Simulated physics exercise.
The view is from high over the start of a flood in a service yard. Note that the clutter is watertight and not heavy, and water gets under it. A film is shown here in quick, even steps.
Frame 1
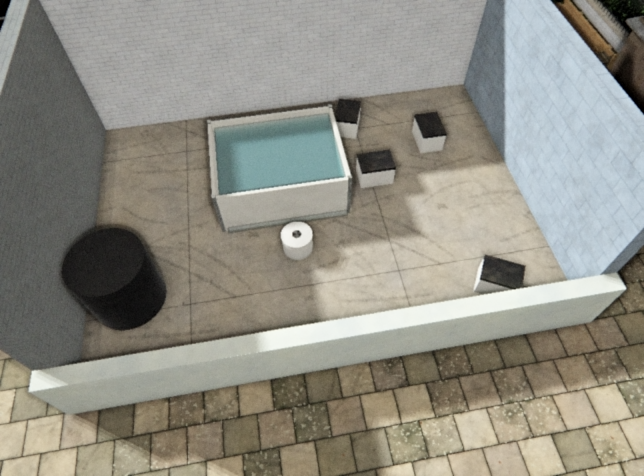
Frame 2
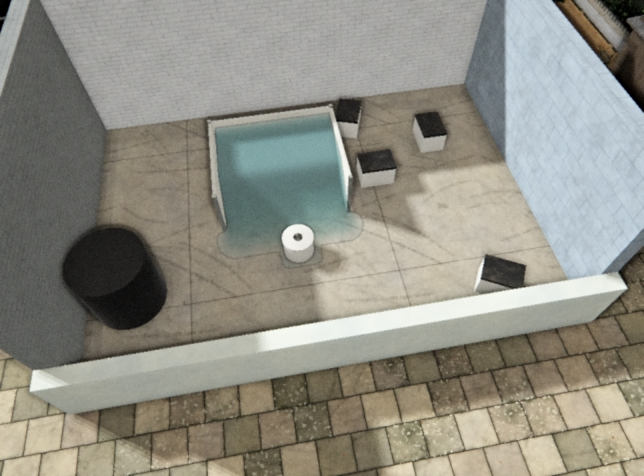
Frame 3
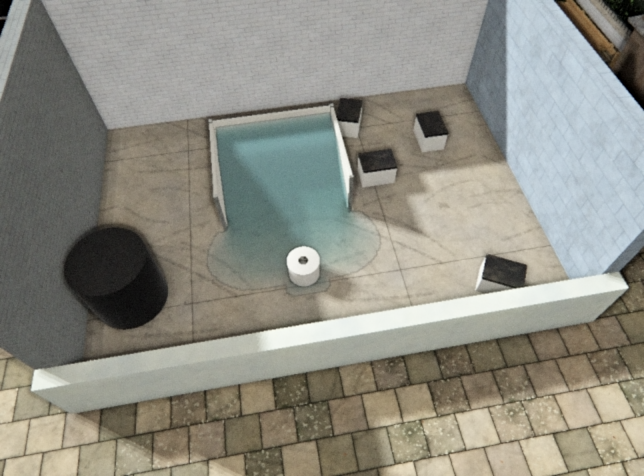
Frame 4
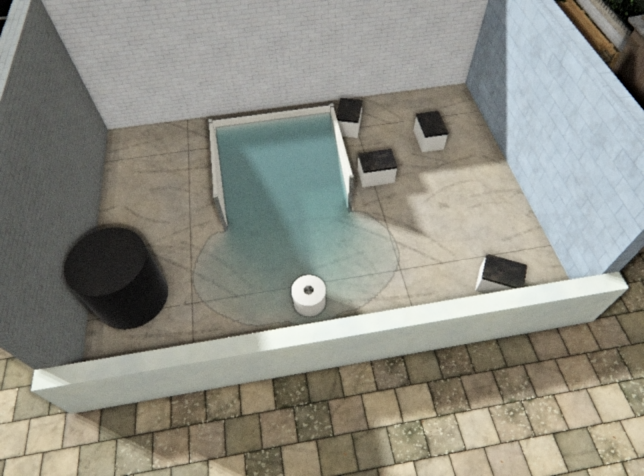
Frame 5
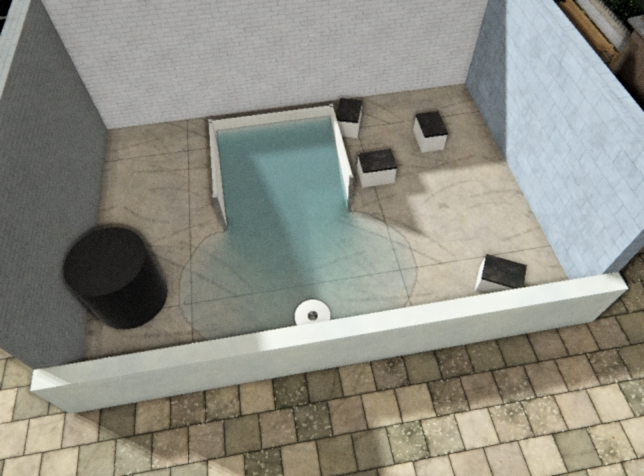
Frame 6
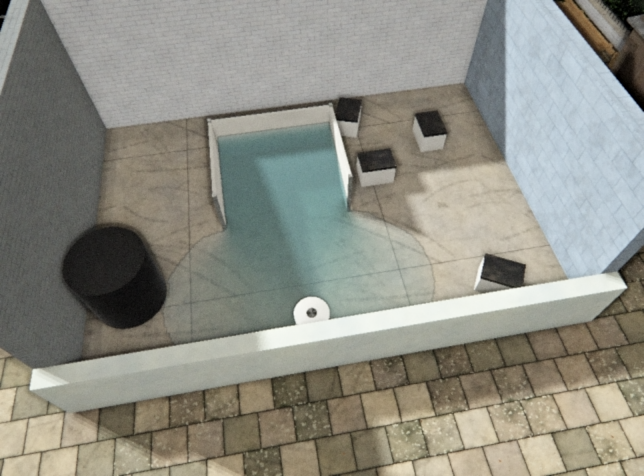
Teal water pours through the open front of a pale-walled tank in a small paved yard, seen from a fixed, high viewpoint. A large black cylinder is at left, a small white drum with a dark centre stands before the tank, and four dark-topped pale boxes sit to the right. The water fans out toward the low front wall, pushing the drum forward, while the cylinder and boxes stay put.
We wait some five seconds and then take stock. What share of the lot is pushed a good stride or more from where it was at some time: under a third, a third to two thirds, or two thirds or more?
A third to two thirds.
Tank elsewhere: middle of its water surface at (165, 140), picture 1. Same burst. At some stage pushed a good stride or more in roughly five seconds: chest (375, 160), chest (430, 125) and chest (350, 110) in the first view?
Well, the first one didn't get far, the second didn't get far, and the third didn't get far.
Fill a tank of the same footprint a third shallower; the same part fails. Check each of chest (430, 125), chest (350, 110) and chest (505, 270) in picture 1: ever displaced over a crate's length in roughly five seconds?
The first came up short, the next came up short, and the last did it.
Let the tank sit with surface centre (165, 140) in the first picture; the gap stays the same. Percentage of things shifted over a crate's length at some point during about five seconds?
Roughly 40 %.
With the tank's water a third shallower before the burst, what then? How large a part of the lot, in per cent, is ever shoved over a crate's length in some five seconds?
Roughly 40 per cent.
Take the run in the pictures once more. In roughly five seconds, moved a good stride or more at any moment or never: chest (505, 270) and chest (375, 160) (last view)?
In order: Went the distance, then did not reach it.
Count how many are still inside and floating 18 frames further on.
Tally: 1.
A moment on, 1 of 5 are well off their spots; 1 afloat.
Next, 2 of 5 are well off their spots; 1 afloat.
Later, 2 of 5 are well off their spots; 1 afloat.
In the end, 3 of 5 are well off their spots, and 3 have been at some point; 2 afloat.
